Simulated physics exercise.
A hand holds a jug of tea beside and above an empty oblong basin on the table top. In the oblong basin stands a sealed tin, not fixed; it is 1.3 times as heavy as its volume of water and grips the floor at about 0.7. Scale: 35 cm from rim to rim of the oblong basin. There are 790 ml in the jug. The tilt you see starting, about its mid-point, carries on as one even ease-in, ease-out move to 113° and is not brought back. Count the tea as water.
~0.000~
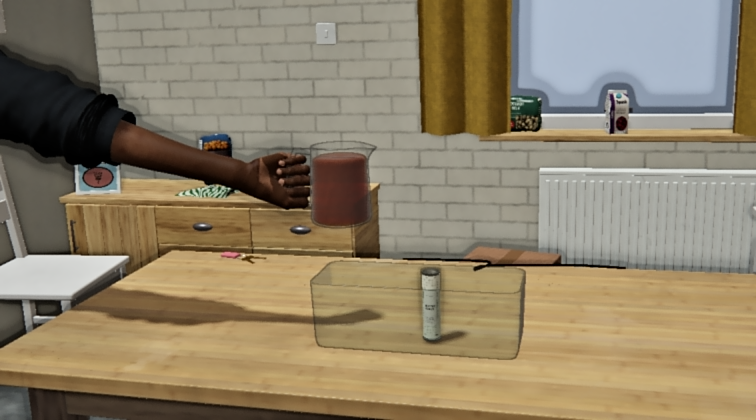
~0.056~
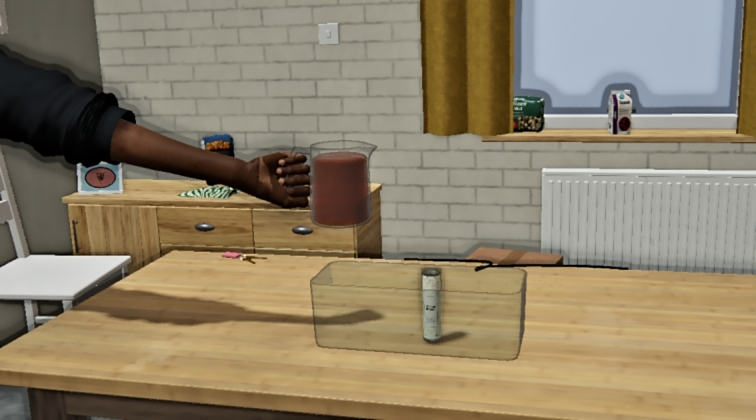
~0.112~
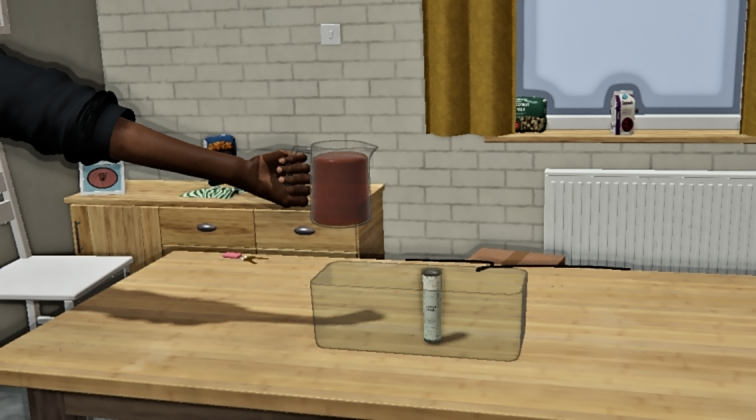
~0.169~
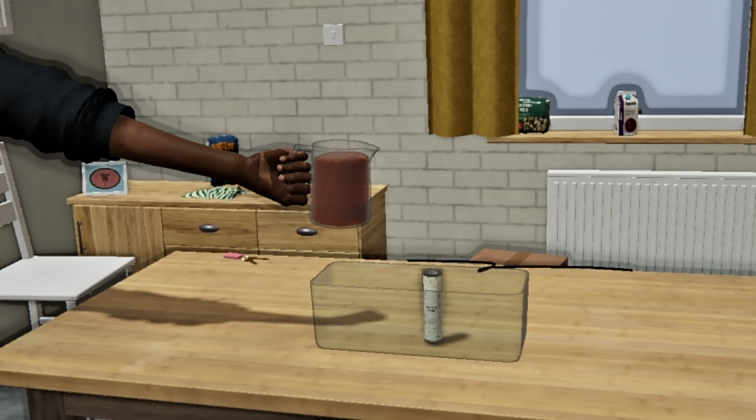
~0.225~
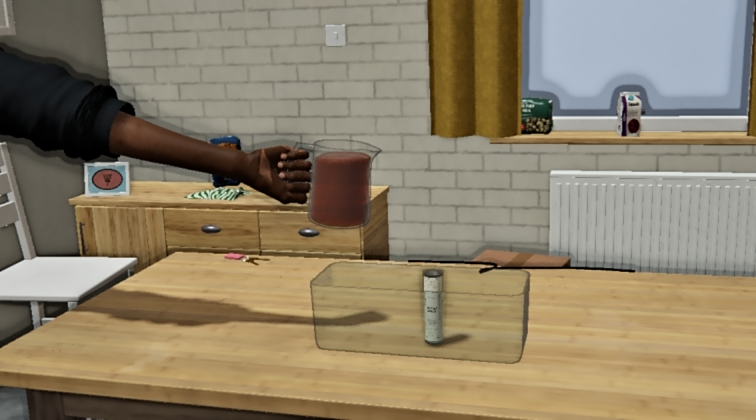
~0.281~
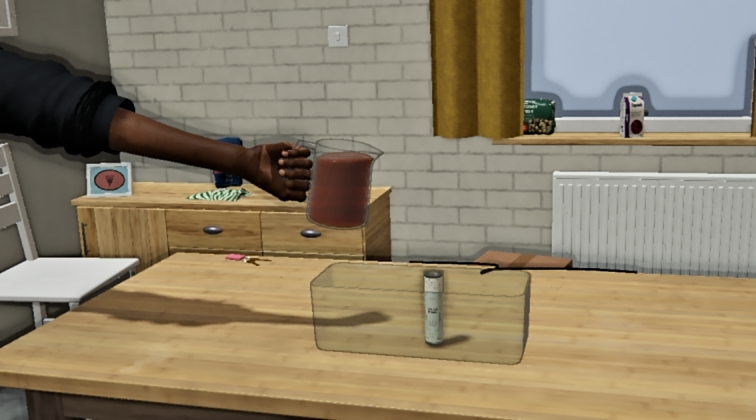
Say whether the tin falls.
It goes over.
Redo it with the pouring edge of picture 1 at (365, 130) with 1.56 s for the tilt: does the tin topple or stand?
Then it falls.
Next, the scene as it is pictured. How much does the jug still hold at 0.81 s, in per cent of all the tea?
About 86 per cent.
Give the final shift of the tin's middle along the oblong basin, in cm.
Some 8.5 cm.
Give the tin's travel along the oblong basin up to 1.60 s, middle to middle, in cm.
About 8 cm.
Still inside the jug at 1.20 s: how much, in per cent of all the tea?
About 34 per cent.
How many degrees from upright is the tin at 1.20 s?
It is at some 0°.
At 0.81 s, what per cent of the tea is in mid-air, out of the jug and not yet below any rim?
Near 12 in a hundred.
Then, 0.81 s in, the tilt is 61° and 87 per cent is still to pour; the tin stands where it began.
Then, 1.20 s in, the tilt is 100° and 34 per cent is still to pour; the tin stands where it began.
Then, 1.60 s in, the tilt is 113° and 2 per cent is still to pour; the tin lies on its side.
Then, 2.04 s in, the tilt is 113° and 0 per cent is still to pour; the tin lies on its side.
Finally, the tin lies on its side.
